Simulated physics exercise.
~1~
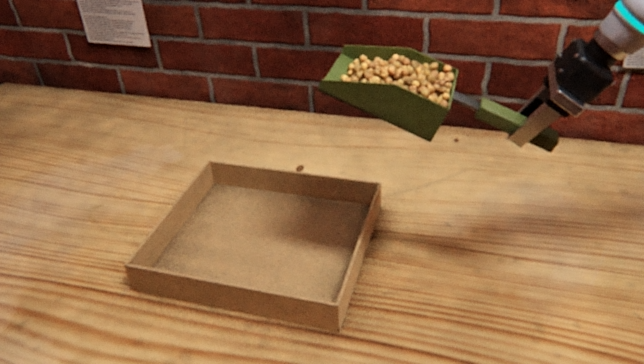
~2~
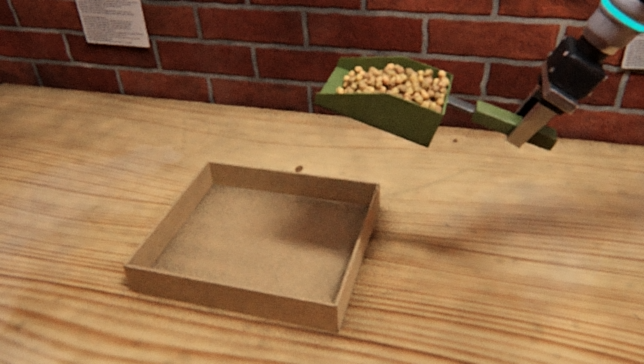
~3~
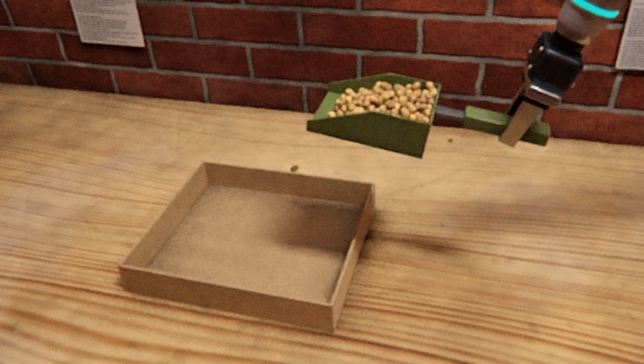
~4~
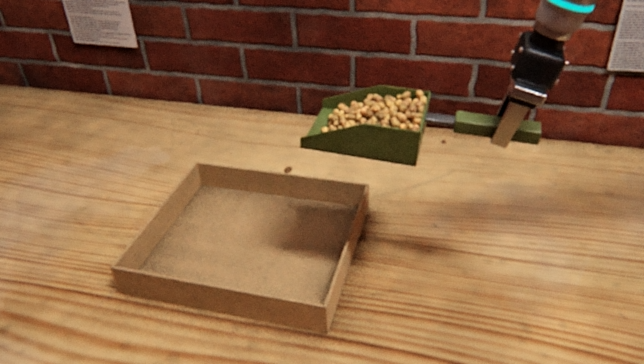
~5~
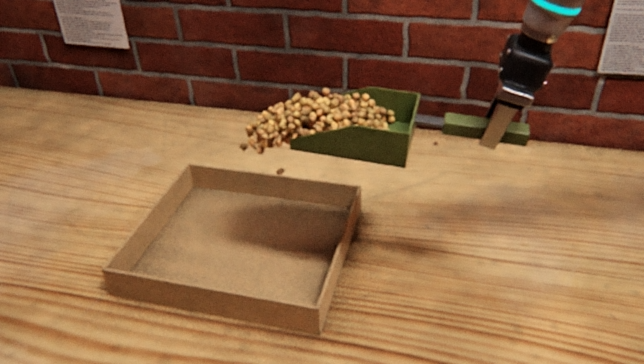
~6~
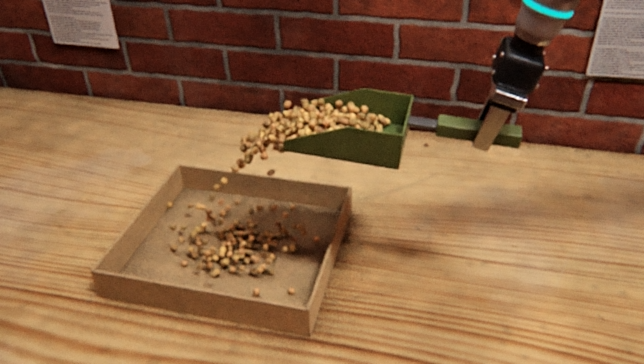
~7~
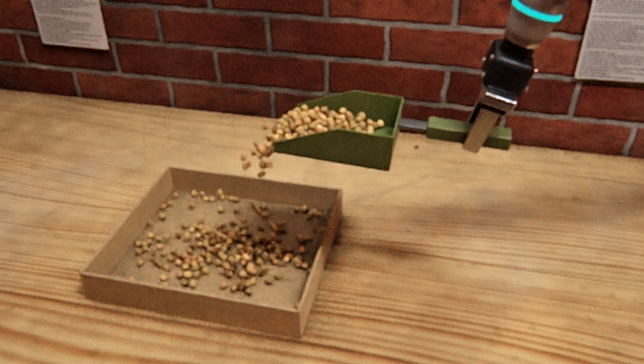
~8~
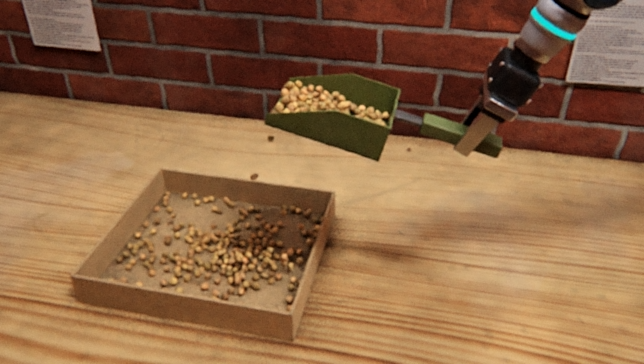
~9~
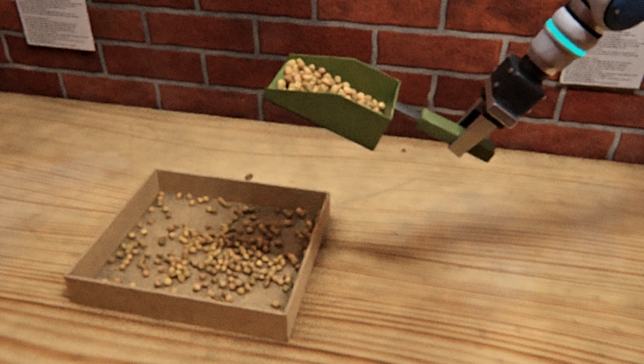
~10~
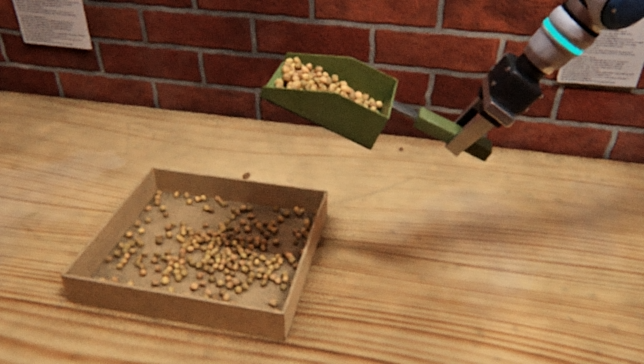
A robot arm lowers and levels a green scoop of chickpeas beside a brick wall, spilling many leftward into a shallow brown tray on a wooden table, then tilts the scoop back and lifts it, leaving chickpeas scattered in the tray and some still in the scoop.
